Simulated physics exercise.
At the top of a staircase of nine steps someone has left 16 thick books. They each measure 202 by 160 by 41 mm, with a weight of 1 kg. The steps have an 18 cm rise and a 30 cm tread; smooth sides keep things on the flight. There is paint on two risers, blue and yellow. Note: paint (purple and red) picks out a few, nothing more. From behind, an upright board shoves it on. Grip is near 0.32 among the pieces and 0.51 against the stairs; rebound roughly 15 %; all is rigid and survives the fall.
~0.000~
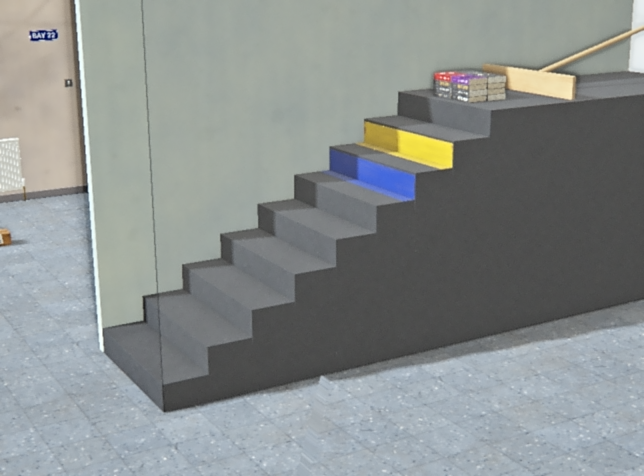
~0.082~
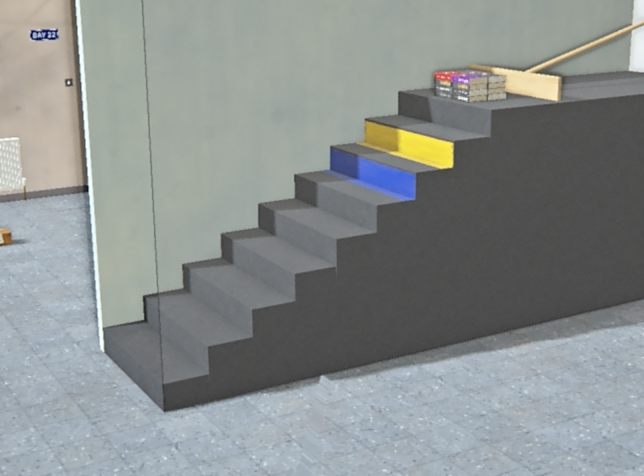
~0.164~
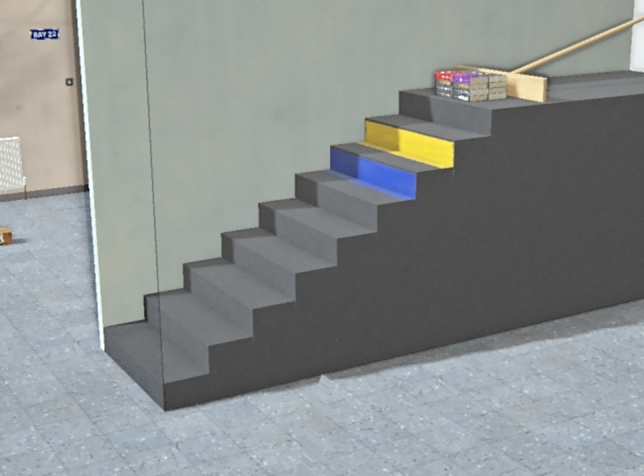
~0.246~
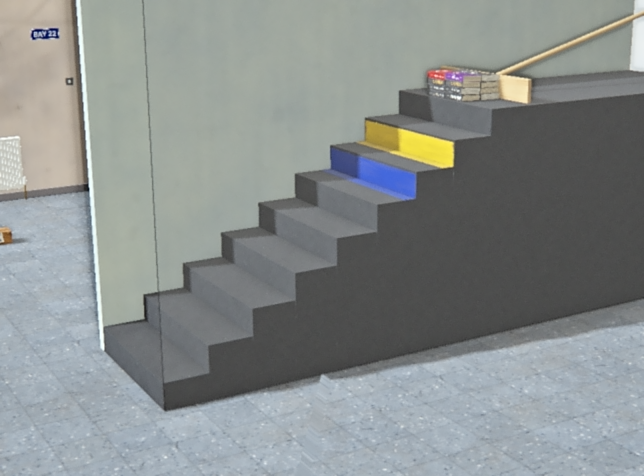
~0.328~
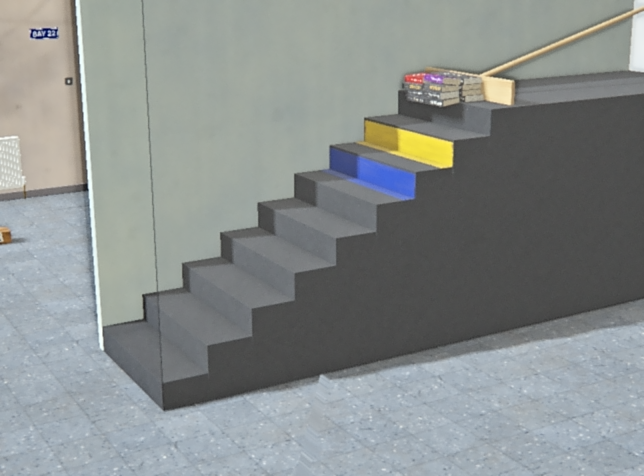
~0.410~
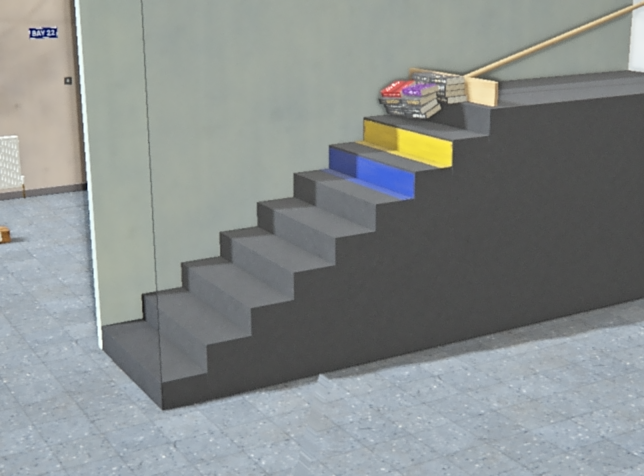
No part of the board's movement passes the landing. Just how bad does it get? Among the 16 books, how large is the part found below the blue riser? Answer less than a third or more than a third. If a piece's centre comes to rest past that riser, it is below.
Upwards of a third of them.
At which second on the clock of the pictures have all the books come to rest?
I'd say around 4.0 seconds.
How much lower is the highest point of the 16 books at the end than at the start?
Some 43 cm lower.
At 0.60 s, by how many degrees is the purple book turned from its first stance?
My estimate is close to 30°.
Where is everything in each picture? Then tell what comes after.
In the first frame (we follow the side turned to the camera), board (574, 81) 76 cm from the edge; yellow riser, near end, (438, 166); blue riser, near end, (400, 197); red book (442, 78); purple book (478, 81); no piece has moved.
The second frame shows board (560, 82) 62 cm from the edge; purple book (478, 81).
The third frame shows board (545, 83) 48 cm from the edge; purple book (479, 80).
The fourth frame shows board (530, 85) 35 cm from the edge; purple book (472, 79) tipped 4°; red book (436, 76) displaced 7 cm; steepest lean 4°, the book at (472, 85); 16 stirred so far.
The fifth frame shows board (513, 86) 21 cm from the edge; red book (414, 80) tipped 3°; purple book (452, 81) tipped 8°; 16 stirred so far.
The sixth frame shows board (497, 87) 7 cm from the edge; yellow riser, near end, (437, 164); blue riser, near end, (399, 196); red book (391, 94) tipped 24°, 6 cm lower; purple book (430, 90) tipped 9°, 46 mm lower; 16 stirred so far.
Around 0.60 s, 6 of the 16 books below the blue riser; red book tipped 50°, 45 cm lower; purple book tipped 32°, 40 cm lower.
Around 1.14 s, 11 of the 16 books below the blue riser; red book on its side; purple book tipped 29°, 1.28 m lower.
Finally (4.1 s), 12 of the 16 books below the blue riser; red book upside down; purple book 1.73 m lower. That is 75 per cent. Seen by the last camera, middles, purple book near (105, 403).
